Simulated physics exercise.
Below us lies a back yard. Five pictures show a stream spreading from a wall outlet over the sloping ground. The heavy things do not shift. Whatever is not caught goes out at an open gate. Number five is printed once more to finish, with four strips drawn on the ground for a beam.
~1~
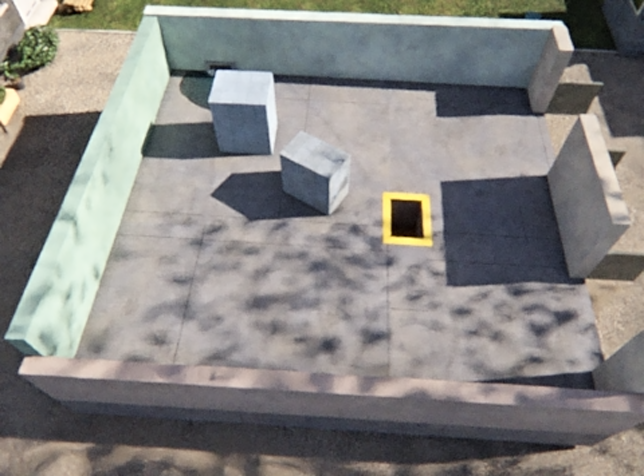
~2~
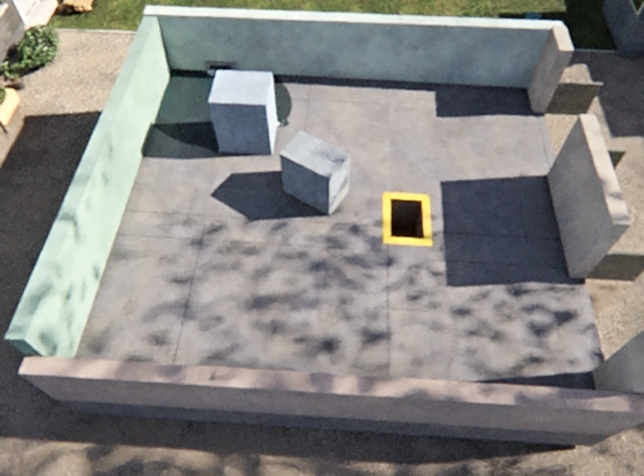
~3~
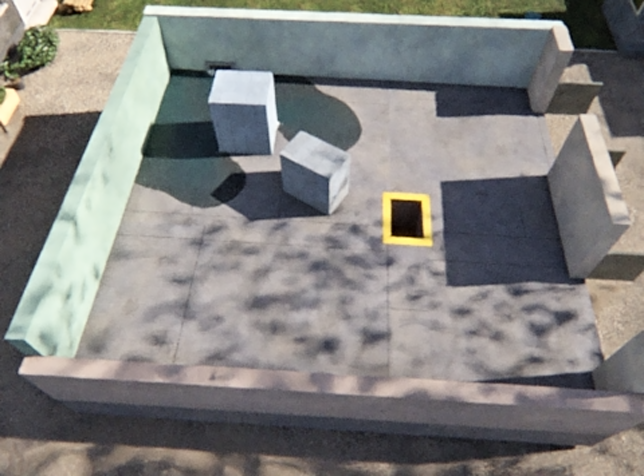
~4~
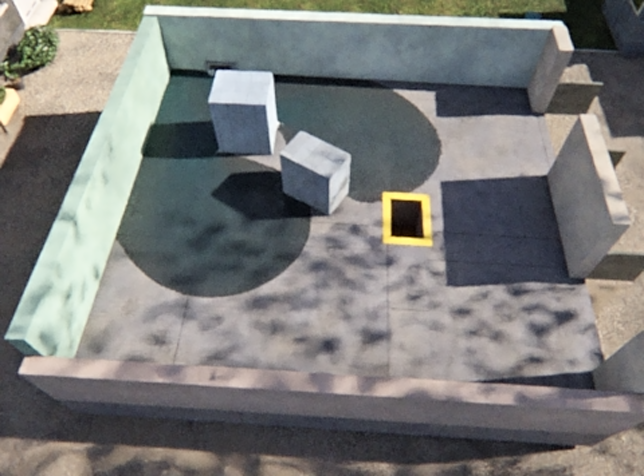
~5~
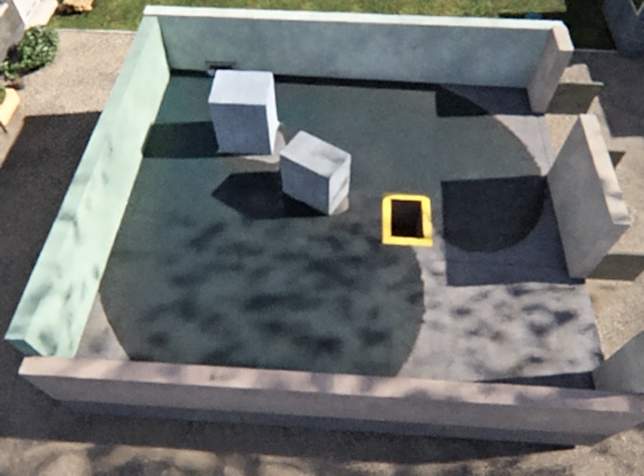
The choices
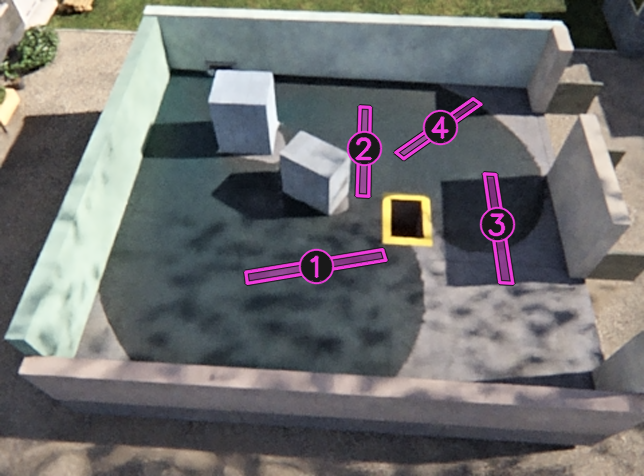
A walled yard darkens as water spreads from the back left corner past two blocks.
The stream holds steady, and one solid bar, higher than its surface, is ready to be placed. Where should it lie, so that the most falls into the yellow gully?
Best: 1.
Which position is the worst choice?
Position 2.
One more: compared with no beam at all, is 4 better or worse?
Better.
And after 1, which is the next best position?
It is 4.
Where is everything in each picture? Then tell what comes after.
In the first frame, outfall at (221, 67); yellow gully at (407, 218); open gate at (580, 322); open gate at (539, 142); front seen at (204, 94), 3 % of the ground wet; yellow gully still dry.
In the second frame, front seen at (197, 142), 9 % of the ground wet; yellow gully still dry.
In the third frame, front seen at (196, 199), 18 % of the ground wet; yellow gully still dry.
In the fourth frame, front seen at (217, 290), 40 % of the ground wet; yellow gully still dry.
In the fifth frame, front seen at (534, 223), 72 % of the ground wet; yellow gully taking water.
On the marked copy, 1 from (246, 277) to (384, 254); 2 from (362, 195) to (365, 107); 3 from (506, 282) to (489, 174); 4 from (399, 155) to (477, 101).
If 1 is chosen, about 31 % of the stream goes into the yellow gully, about 69 % out by the gates.
If 2 is chosen, about 3 % of the stream goes into the yellow gully, about 96 % out by the gates.
If 3 is chosen, about 11 % of the stream goes into the yellow gully, about 89 % out by the gates.
If 4 is chosen, about 18 % of the stream goes into the yellow gully, about 82 % out by the gates.
